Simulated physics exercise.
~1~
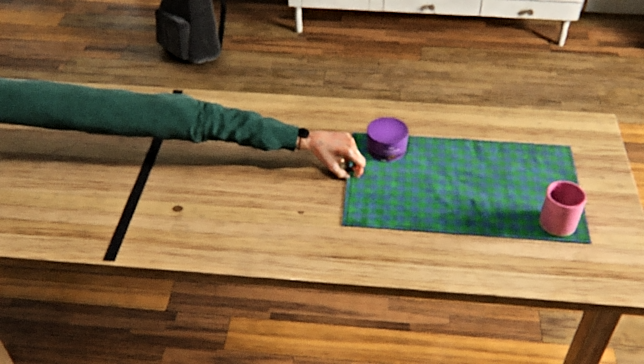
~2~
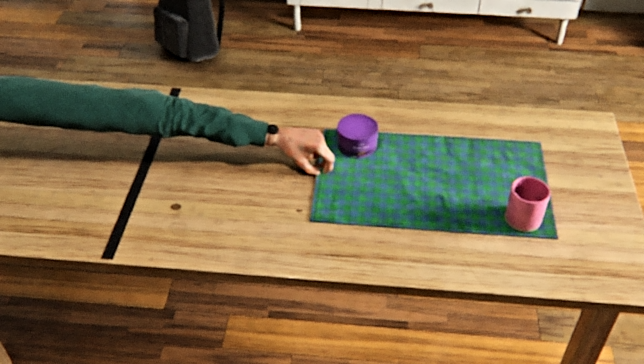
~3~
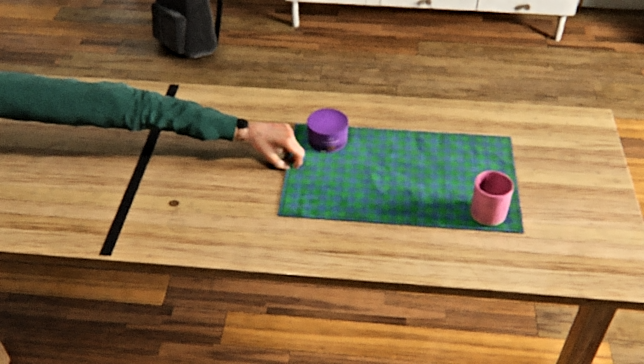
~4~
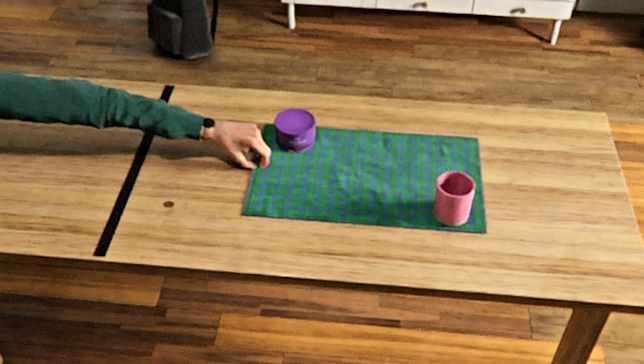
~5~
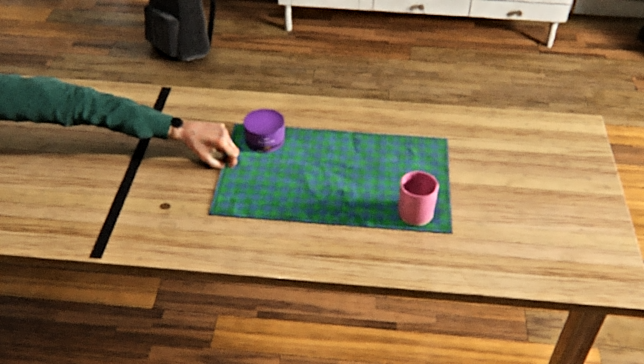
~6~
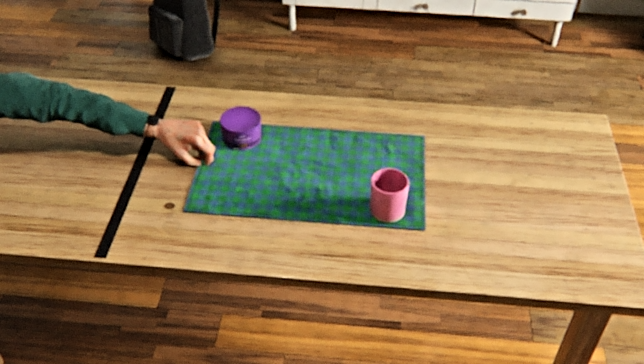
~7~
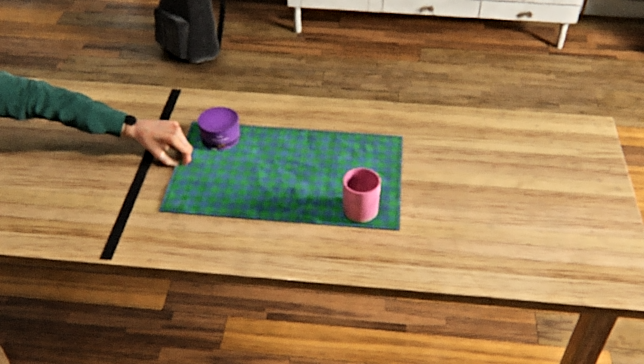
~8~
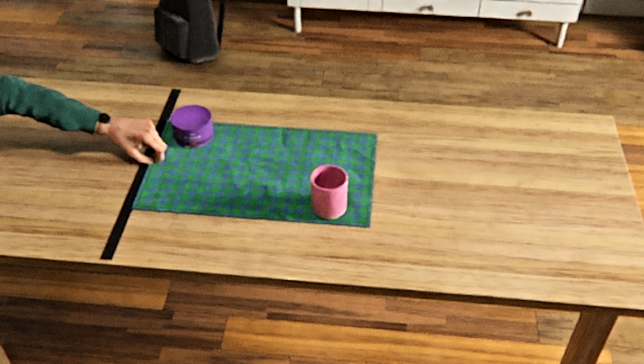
A hand in a dark green sleeve drags a green checked place mat leftward across a light wooden table, carrying a purple tub and a pink mug along with it. The slightly swaying view looks down from the front, with a wooden floor, a dark bag and a white cabinet behind. The tub sits near the mat's back left corner, close to the fingers, and the mug stands near its right end. The mat slides steadily toward a black strip of tape crossing the table. Finally its left edge reaches the tape, with both tub and mug still upright on the cloth.
